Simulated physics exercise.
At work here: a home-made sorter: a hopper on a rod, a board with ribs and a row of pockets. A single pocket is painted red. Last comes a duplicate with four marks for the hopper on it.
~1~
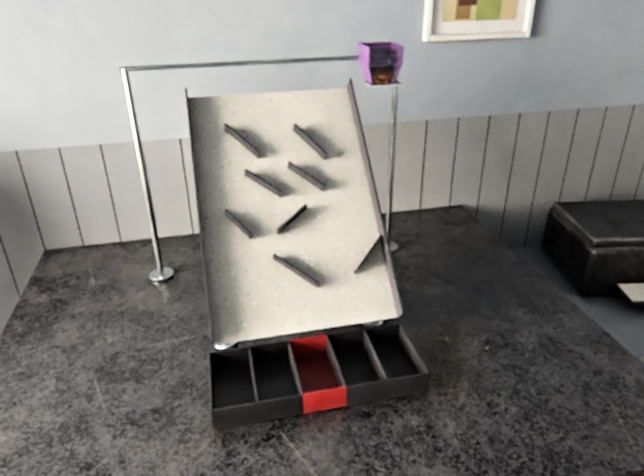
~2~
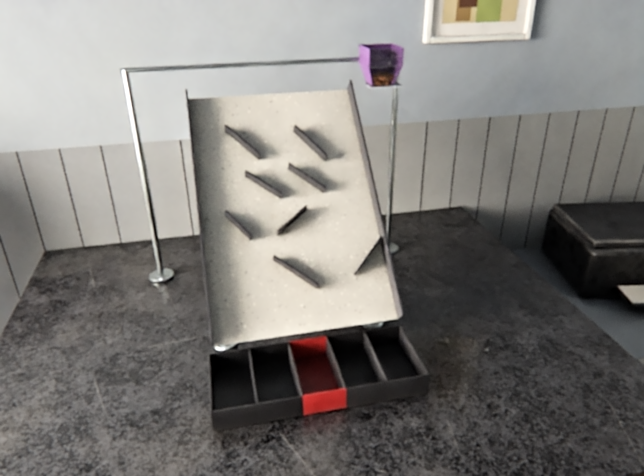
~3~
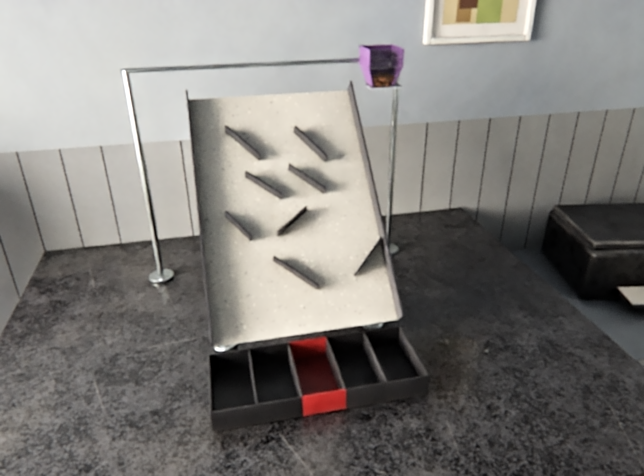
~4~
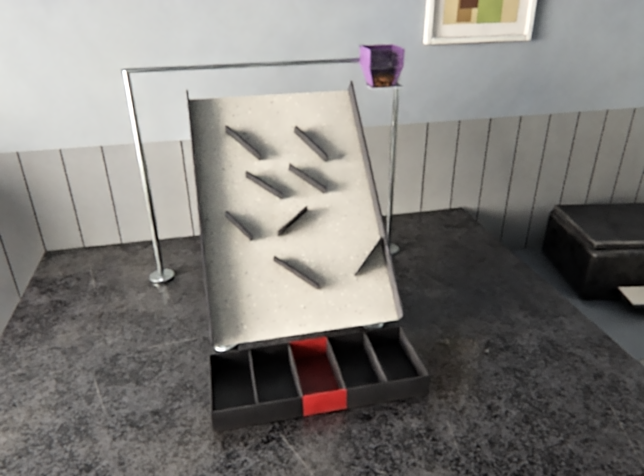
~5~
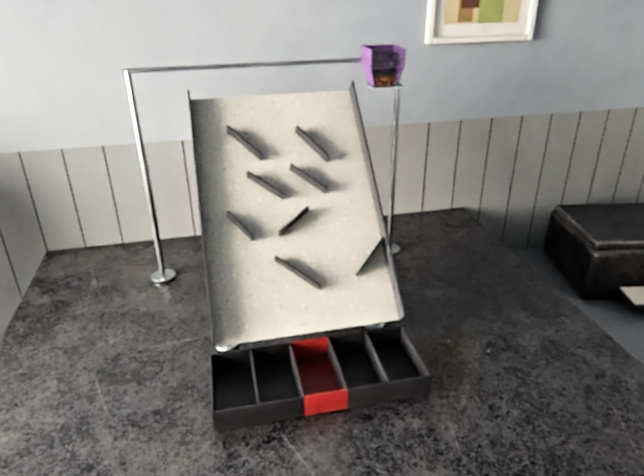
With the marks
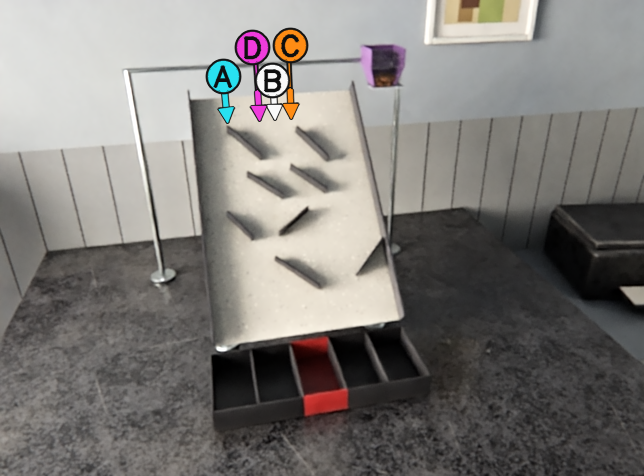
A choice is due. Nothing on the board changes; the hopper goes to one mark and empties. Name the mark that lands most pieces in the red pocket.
Use mark C.
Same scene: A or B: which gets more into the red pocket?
Here it is mark B.
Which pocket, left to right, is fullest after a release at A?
It is the first one.
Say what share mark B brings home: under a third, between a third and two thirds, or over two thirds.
Mark B gives under a third.
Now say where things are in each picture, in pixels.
The first frame shows hopper at (383, 77), cereal balls, door shut.
The second frame shows ribs (225, 124) to (260, 154), (295, 125) to (327, 156), (246, 170) to (282, 193).
The third frame shows ribs (289, 164) to (326, 188), (226, 211) to (251, 236), (278, 232) to (307, 206).
The fourth frame shows ribs (274, 256) to (319, 286), (357, 272) to (382, 237).
The fifth frame shows red pocket at (326, 401), number 3 of 5 from the left.
On the marked copy, mark A meets the board at (227, 117); mark B meets the board at (274, 114); mark C meets the board at (291, 113); mark D meets the board at (259, 115).
With A, a stray few in the red pocket, nearly all in other pockets, a small part outside the box.
With B, about a quarter in the red pocket, most in other pockets.
With C, about a third in the red pocket, about two thirds in other pockets.
With D, a small part in the red pocket, most in other pockets, a stray few outside the box.
